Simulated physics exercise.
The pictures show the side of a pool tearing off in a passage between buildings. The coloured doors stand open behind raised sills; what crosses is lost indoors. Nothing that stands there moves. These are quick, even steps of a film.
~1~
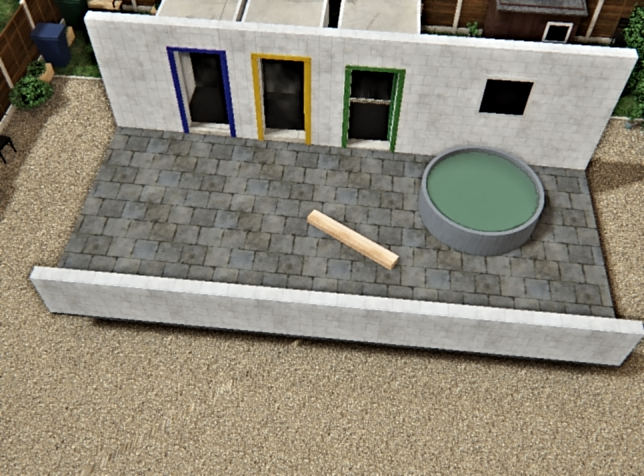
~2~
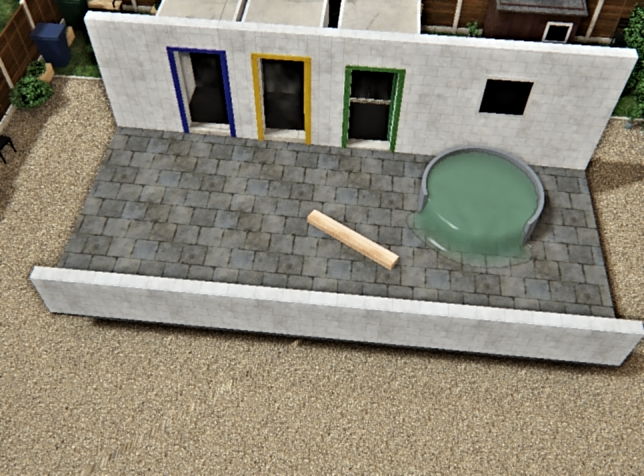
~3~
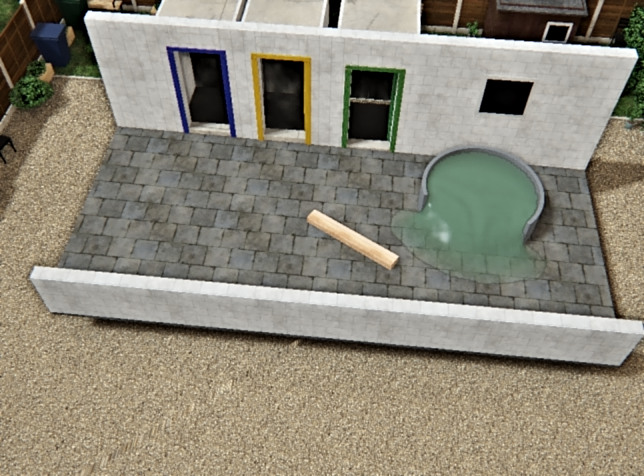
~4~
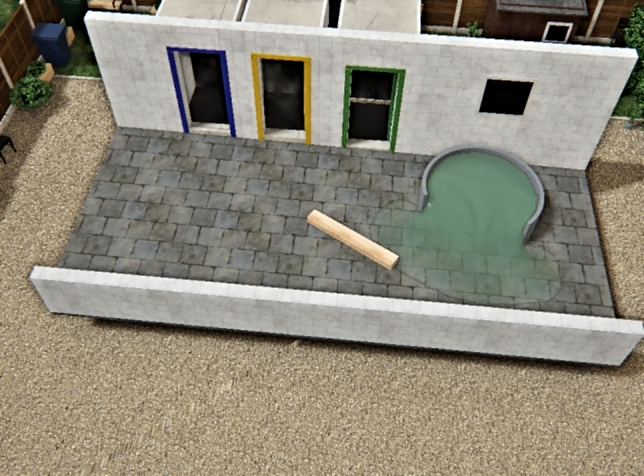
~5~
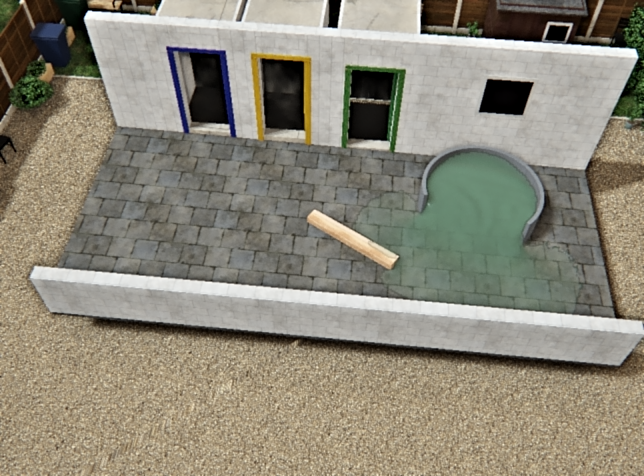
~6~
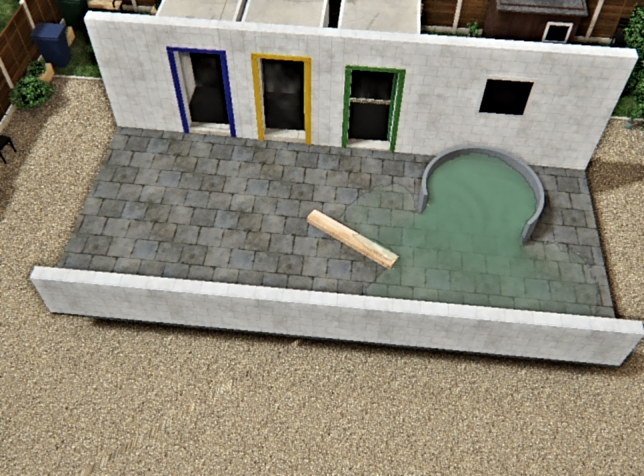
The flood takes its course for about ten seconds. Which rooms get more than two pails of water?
The green door holds within the limit; the blue door holds within the limit; the yellow door holds within the limit.
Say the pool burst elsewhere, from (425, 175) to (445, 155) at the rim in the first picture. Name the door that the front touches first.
That is the green door.
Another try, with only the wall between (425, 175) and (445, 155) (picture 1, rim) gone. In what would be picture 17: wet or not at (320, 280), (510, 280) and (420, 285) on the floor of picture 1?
As listed: Clear, free of water, clear.
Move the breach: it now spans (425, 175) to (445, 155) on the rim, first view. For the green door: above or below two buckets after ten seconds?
Then: Green door goes over.
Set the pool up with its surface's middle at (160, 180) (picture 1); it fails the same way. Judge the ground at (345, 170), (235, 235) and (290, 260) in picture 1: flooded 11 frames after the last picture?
In that order: Dry, no water, flooded.
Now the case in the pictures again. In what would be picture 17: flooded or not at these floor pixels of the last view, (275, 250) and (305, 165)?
One after the other: Free of water, covered.
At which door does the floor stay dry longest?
The blue one.
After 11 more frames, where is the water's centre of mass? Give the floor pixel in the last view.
Roughly at (451, 263).
A moment on, water covers 25 % of the floor; the green door not reached, the blue door not reached, the yellow door not reached.
Next, water covers 35 % of the floor; the green door not reached, the blue door not reached, the yellow door not reached.
Then, water covers 50 % of the floor; the green door wet at the sill, nothing in, the blue door not reached, the yellow door wet at the sill, nothing in.
Later, water covers 85 % of the floor; the green door wet at the sill, nothing in, the blue door wet at the sill, nothing in, the yellow door wet at the sill, nothing in.
In the end, water covers 80 % of the floor; the green door wet at the sill, nothing in, the blue door wet at the sill, nothing in, the yellow door wet at the sill, nothing in.
